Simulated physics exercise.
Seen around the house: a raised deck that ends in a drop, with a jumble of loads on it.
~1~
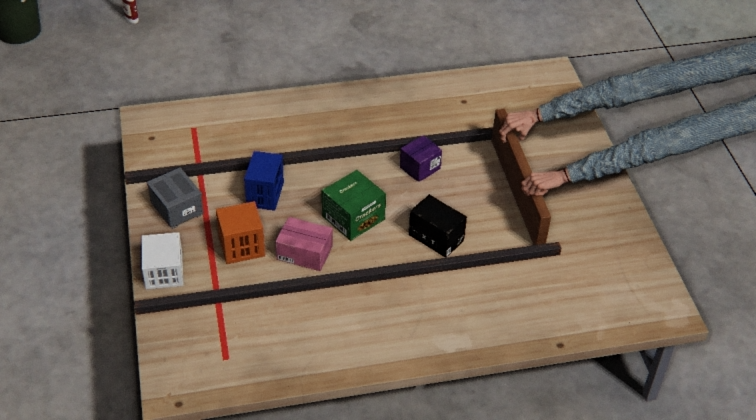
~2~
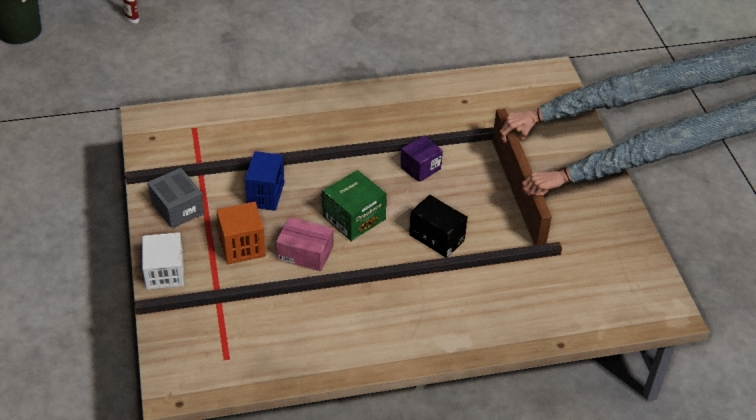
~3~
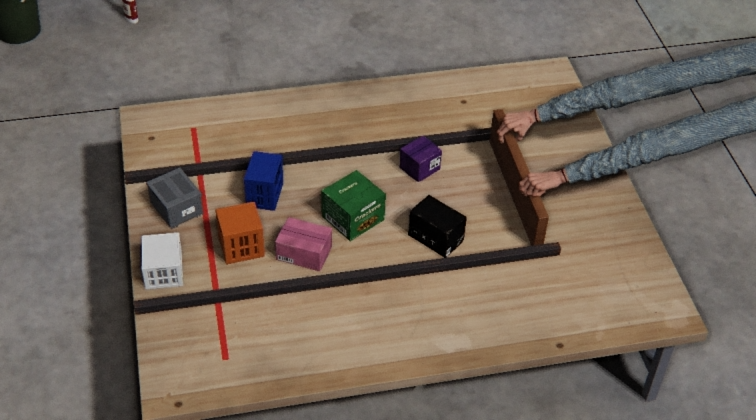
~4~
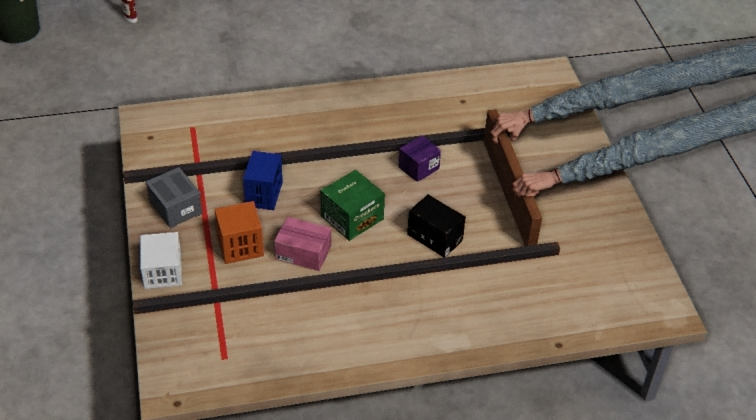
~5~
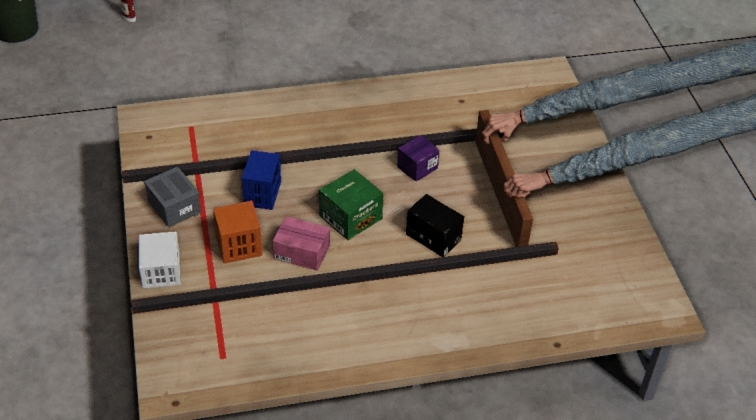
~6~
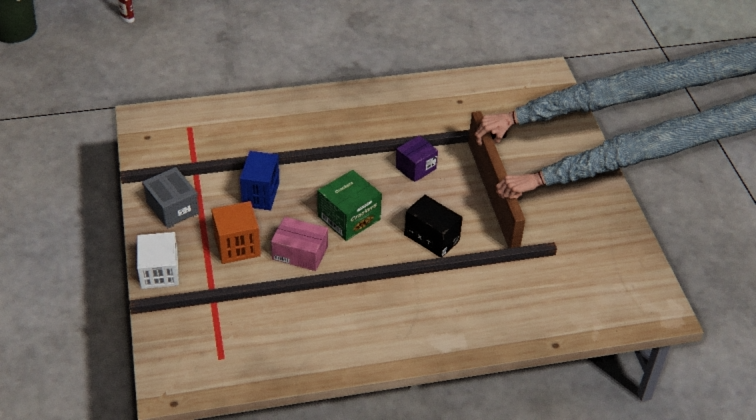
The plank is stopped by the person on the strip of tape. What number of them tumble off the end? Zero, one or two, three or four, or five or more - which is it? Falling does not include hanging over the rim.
One, maybe two go over.
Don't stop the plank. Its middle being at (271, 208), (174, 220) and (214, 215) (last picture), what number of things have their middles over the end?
Place by place: 0, 5 and 2.
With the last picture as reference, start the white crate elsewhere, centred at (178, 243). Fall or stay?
Result: It falls away.
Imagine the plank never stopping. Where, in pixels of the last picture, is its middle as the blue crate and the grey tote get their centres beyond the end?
Roughly (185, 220); for the second one, roughly (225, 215).
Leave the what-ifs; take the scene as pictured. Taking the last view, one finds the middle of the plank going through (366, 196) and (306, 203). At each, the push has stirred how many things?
The counts are 3 and 6.
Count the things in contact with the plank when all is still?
The count in contact is 3.
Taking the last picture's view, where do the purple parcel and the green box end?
For the purple parcel it's (182, 182), and for the green box it's (179, 217).
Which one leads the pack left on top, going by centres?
That's the orange crate.
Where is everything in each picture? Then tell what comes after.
In the first picture, white crate (163, 261); grey tote (176, 198); orange crate (241, 233); plank (520, 177); tape (208, 233).
In the second picture, grey tote (176, 199); plank (520, 177).
In the third picture, orange crate (240, 233); black box (437, 226).
In the fourth picture, white crate (161, 260); blue crate (263, 180).
In the fifth picture, grey tote (173, 198); purple parcel (418, 158).
In the sixth picture, white crate (158, 260); grey tote (171, 198); orange crate (236, 233); plank (495, 179); tape (204, 232).
Soon after, none off yet; white crate at rest near (158, 260); grey tote at rest near (171, 198); orange crate at rest near (236, 233).
After that, none off yet; white crate at rest near (158, 260); grey tote at rest near (171, 198); orange crate displaced about its own width near (212, 235).
In the end, the number that fall off is one or two; gone, grey tote and white crate.
